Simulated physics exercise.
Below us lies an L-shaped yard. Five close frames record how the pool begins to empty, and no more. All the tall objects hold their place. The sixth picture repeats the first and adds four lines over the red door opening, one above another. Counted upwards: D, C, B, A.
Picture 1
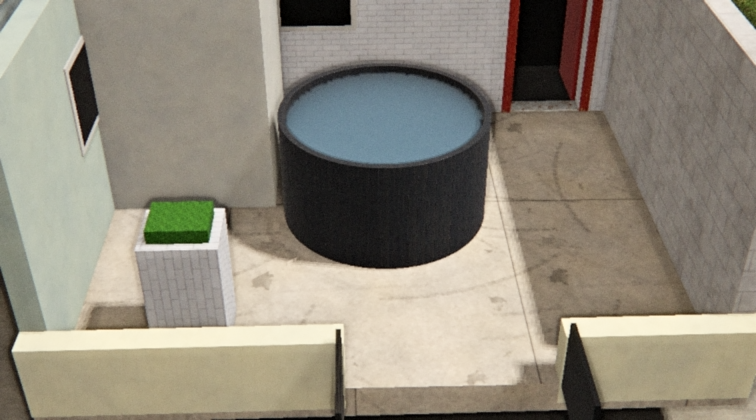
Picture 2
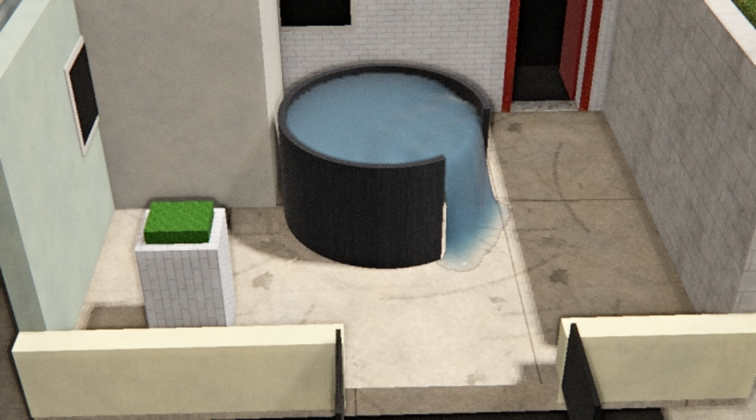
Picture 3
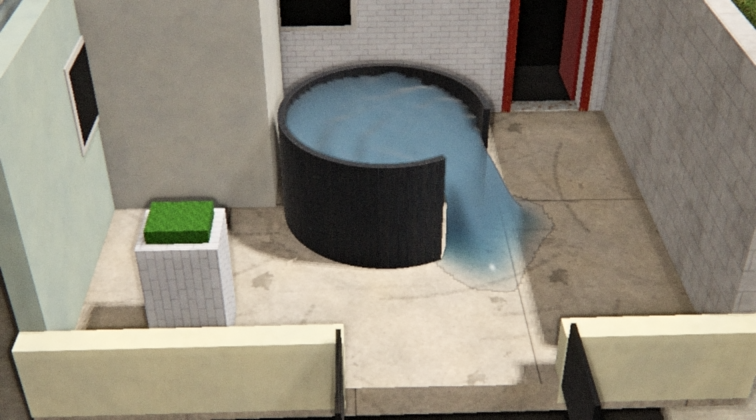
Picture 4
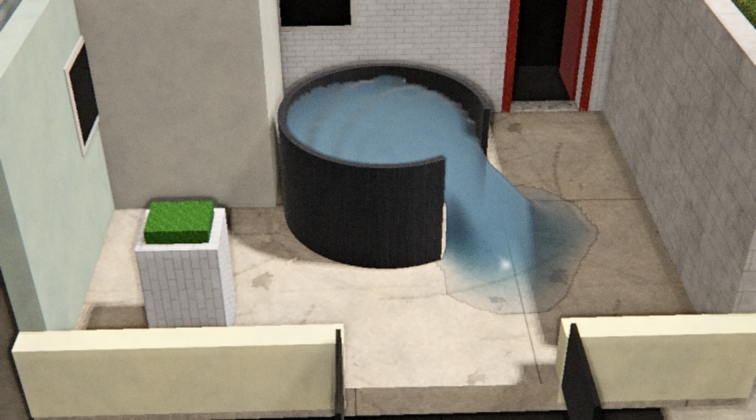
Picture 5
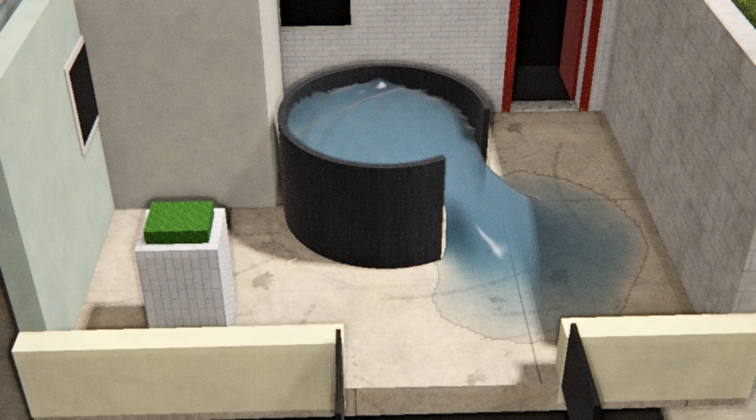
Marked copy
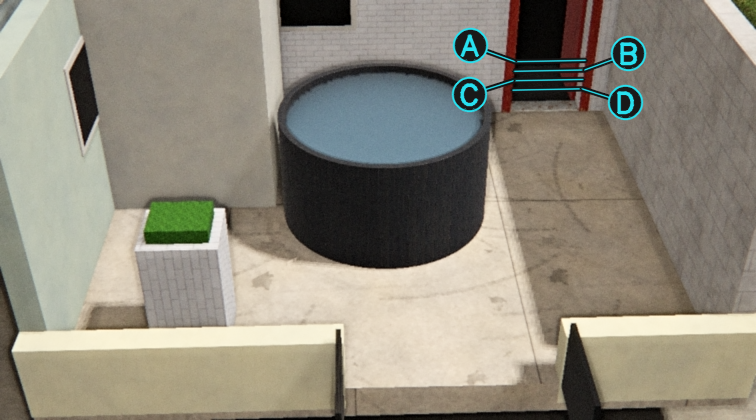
In a walled yard, a round black pool sat full and still until a gap opened in its right side, and blue water poured out and spread across the paving toward the right wall.
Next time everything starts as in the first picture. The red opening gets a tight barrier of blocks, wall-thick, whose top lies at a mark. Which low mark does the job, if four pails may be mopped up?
It is D.
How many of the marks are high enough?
All four.
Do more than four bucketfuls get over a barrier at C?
No, not at all.
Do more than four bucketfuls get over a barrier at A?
No, not at all.
In cyan, A at (550, 61); B at (549, 70); C at (548, 80); D at (547, 89); from the bottom up D, C, B, A.
If A is chosen, nothing gets over.
If B is chosen, nothing gets over.
If C is chosen, nothing gets over.
If D is chosen, a splash gets over, under a bucket.
